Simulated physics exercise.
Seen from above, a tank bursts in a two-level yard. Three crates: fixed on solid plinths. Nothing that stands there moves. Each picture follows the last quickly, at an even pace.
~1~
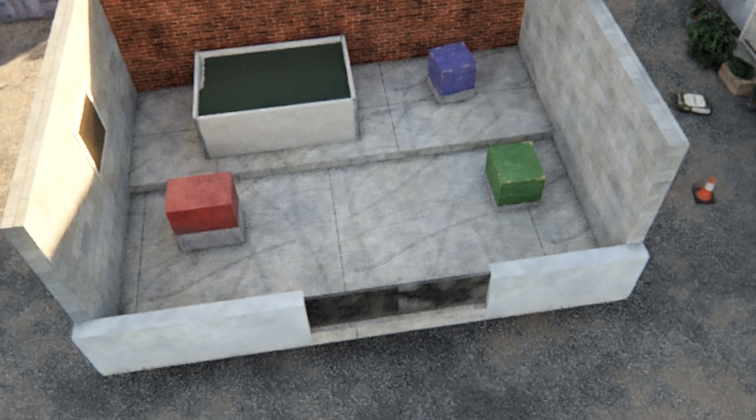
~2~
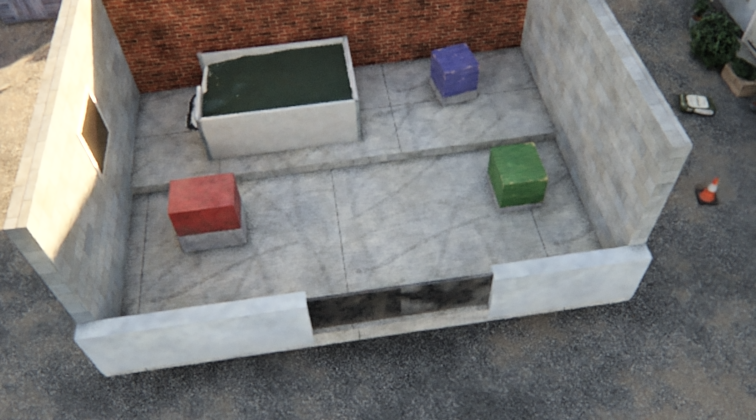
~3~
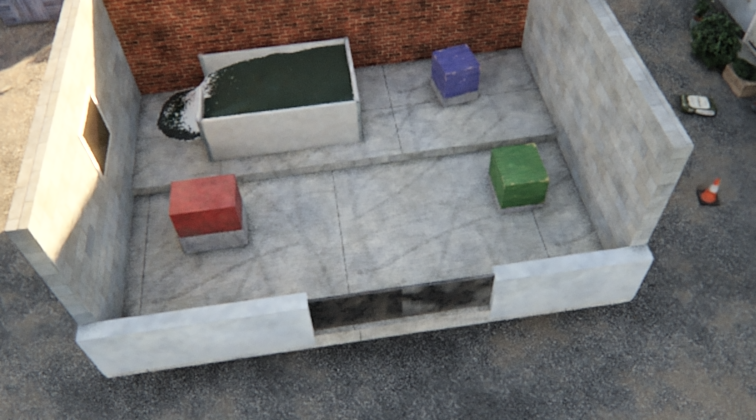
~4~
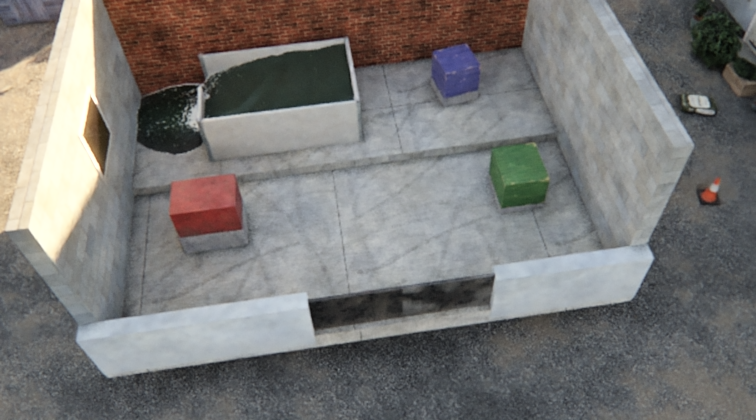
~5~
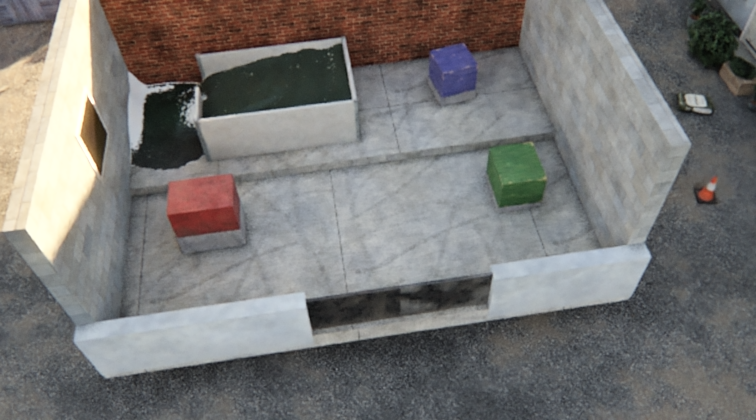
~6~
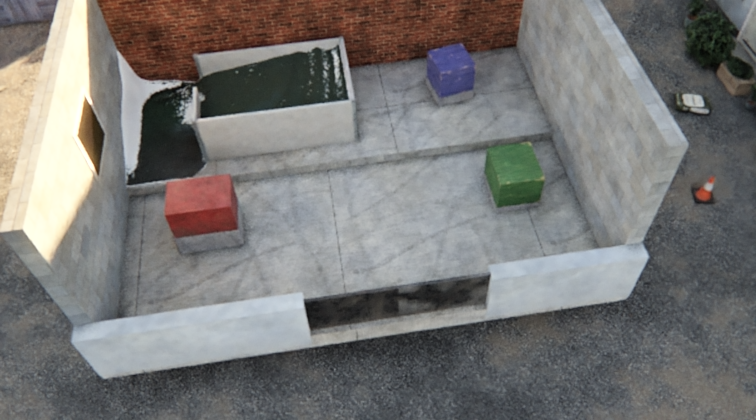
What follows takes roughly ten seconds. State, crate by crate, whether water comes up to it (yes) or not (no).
Red crate - no; green crate - yes; blue crate - no.
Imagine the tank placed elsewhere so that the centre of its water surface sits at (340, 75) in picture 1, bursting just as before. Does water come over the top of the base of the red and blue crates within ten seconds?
Note - red is left dry; blue is left dry.
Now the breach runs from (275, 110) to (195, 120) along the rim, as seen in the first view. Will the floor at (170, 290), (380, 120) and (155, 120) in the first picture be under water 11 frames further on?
So it's liquid at the first, nothing at the second and liquid at the third.
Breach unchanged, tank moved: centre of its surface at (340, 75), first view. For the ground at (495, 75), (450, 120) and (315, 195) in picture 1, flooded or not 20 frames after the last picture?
As listed: No water, clear, flooded.
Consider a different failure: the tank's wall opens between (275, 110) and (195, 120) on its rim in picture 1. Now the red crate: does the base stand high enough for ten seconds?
In my view the red one gets reached.
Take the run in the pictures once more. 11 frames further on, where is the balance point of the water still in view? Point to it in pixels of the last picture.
I'd point to (232, 137).
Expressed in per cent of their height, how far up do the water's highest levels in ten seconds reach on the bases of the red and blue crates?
70 %, then 50 %.
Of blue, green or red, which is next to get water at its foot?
The answer is the one in red.
A moment on, water covers 15 % of the floor; the red crate water round its plinth, the green crate not reached, the blue crate not reached.
Next, water covers 25 % of the floor; the red crate water round its plinth, the green crate not reached, the blue crate not reached.
Then, water covers 55 % of the floor; the red crate water round its plinth, the green crate not reached, the blue crate water round its plinth.
Later, water covers 85 % of the floor; the red crate water round its plinth, the green crate water round its plinth, the blue crate water round its plinth.
In the end, water covers 85 % of the floor; the red crate stayed above the water, the green crate was topped, the blue crate stayed above the water.
